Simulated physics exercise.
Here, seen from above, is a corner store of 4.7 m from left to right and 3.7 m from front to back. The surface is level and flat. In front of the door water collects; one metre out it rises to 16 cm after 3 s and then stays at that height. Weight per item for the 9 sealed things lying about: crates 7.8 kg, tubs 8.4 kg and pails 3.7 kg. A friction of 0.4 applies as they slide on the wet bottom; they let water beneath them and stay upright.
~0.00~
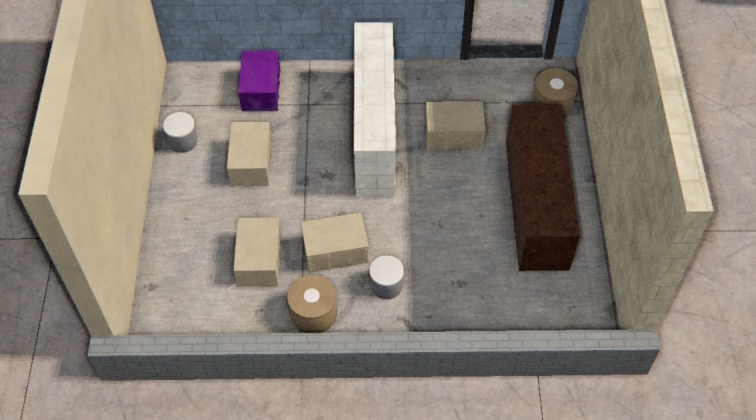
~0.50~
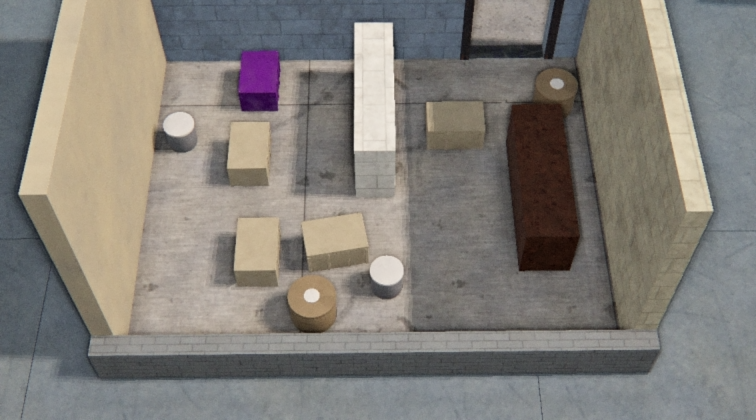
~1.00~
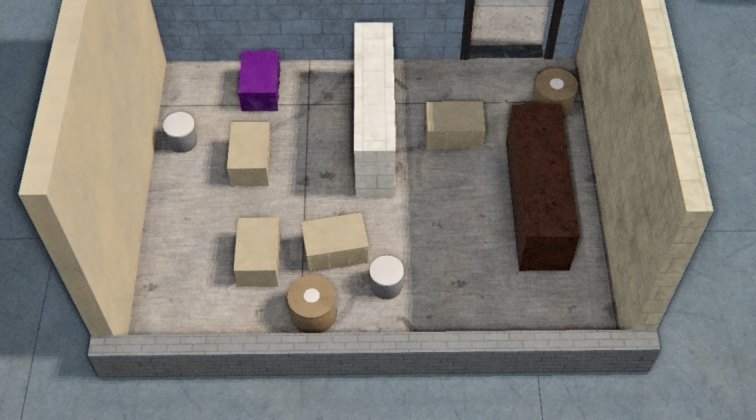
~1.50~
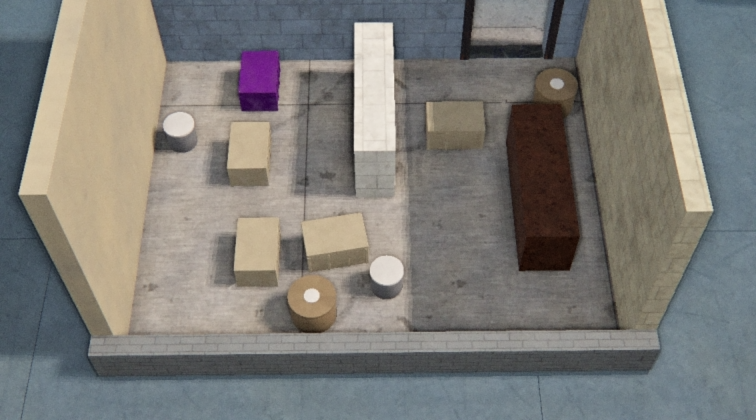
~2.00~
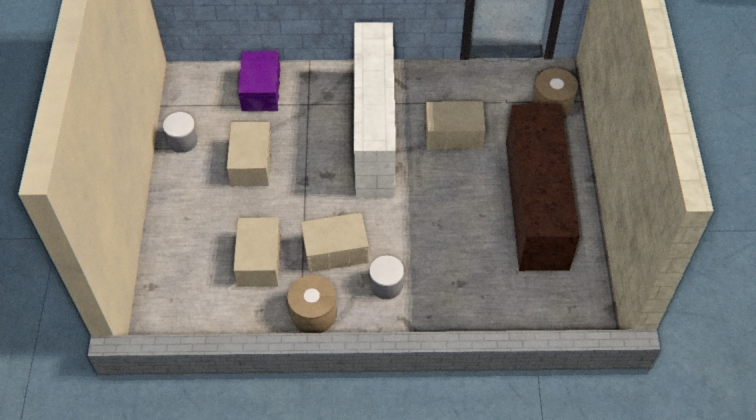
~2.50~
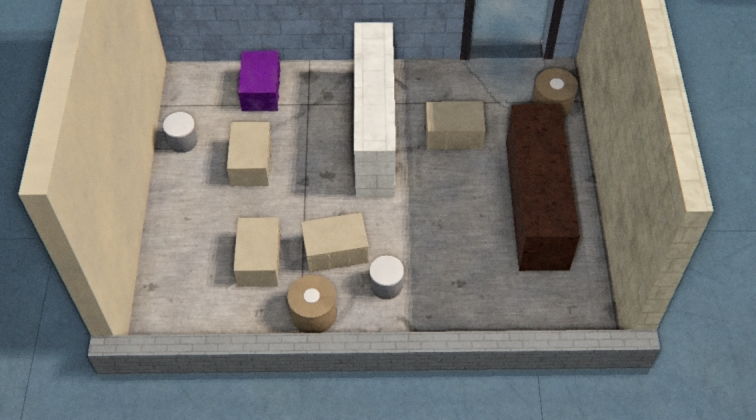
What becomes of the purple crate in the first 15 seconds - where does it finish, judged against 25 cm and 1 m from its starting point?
The purple crate stays within 25 cm of its start.
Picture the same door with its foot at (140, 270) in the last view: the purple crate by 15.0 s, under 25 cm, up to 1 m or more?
Then the purple crate would have shifted modestly.
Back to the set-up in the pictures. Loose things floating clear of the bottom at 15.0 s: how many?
At that point I count 5.
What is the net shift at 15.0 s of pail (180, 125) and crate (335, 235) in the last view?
Respectively 40 and 60 cm.
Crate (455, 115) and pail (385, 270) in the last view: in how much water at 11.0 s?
Roughly 9 and 3 cm.
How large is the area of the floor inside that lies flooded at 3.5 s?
Around 2.0 m2 of it.
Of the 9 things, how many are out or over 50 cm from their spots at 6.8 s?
Tally at that time: 1.
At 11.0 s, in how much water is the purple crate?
Somewhere close to 1 cm.
After 3.5 s the purple crate is near (259, 72), 0.0 m from its start, aground; 0 afloat.
After 6.8 s the purple crate is near (259, 72), 0.0 m from its start, aground; 2 afloat.
After 11.0 s the purple crate is near (259, 72), 0.0 m from its start, aground; 2 afloat.
After 15.0 s the purple crate is near (259, 71), 0.0 m from its start, aground; 5 afloat.
